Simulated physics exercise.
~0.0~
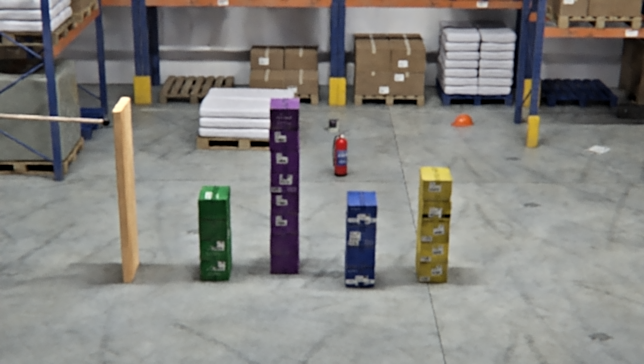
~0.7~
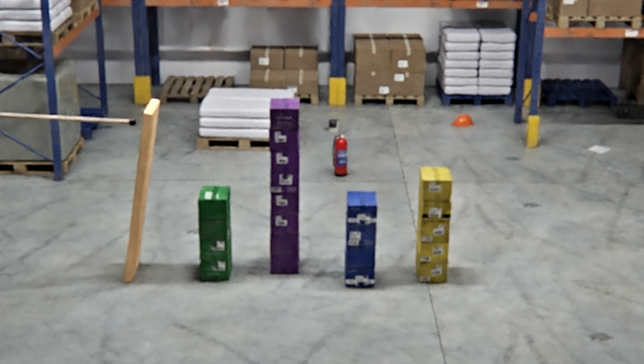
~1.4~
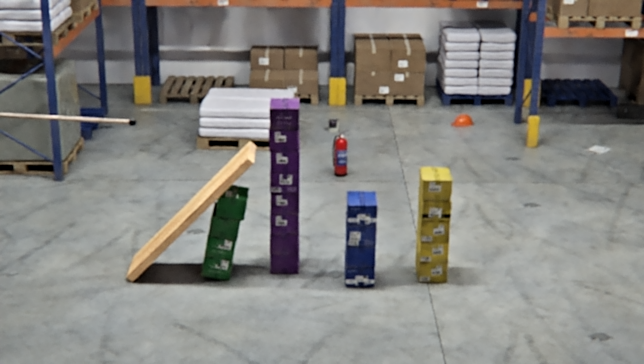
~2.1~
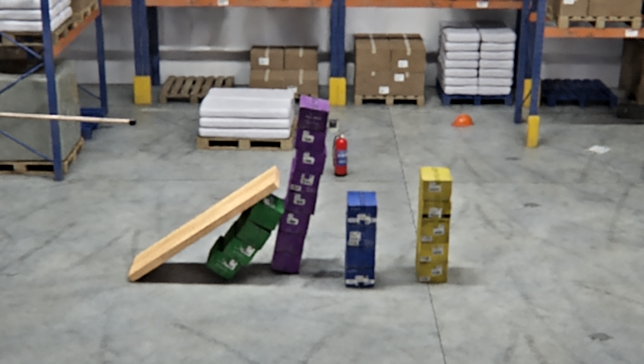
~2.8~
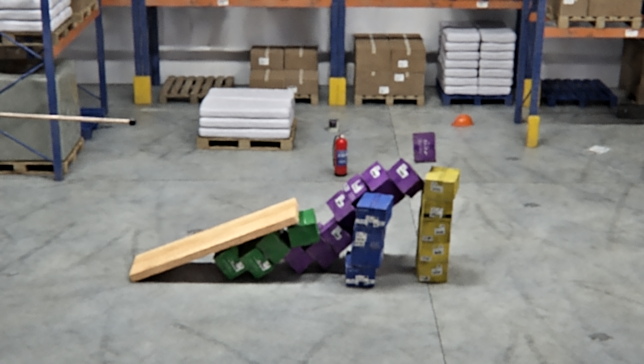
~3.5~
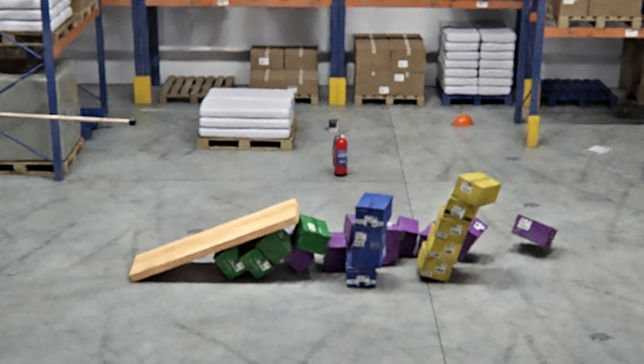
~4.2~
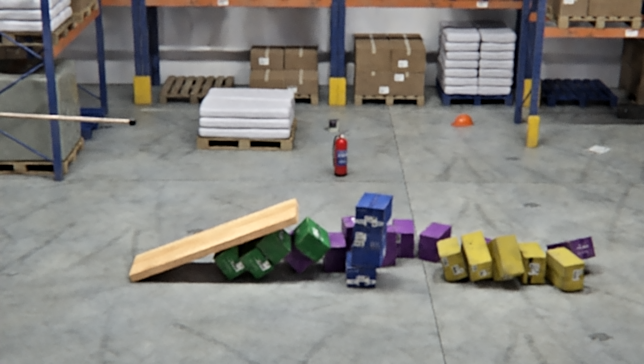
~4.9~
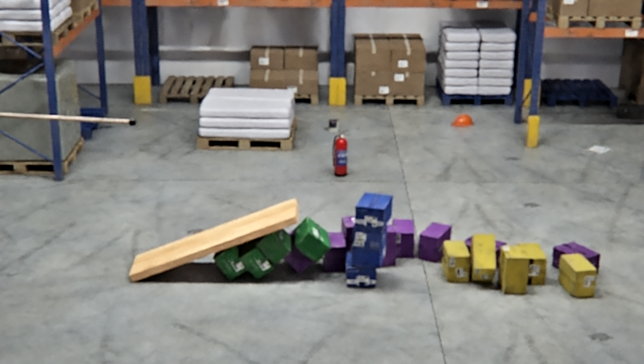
A pole pushes an upright board, which tips right into the green stack of parcels, toppling it into the tall purple stack; the purple parcels spill past the blue stack and knock down the yellow one, leaving the board slanted on the green parcels and the blue stack still standing.
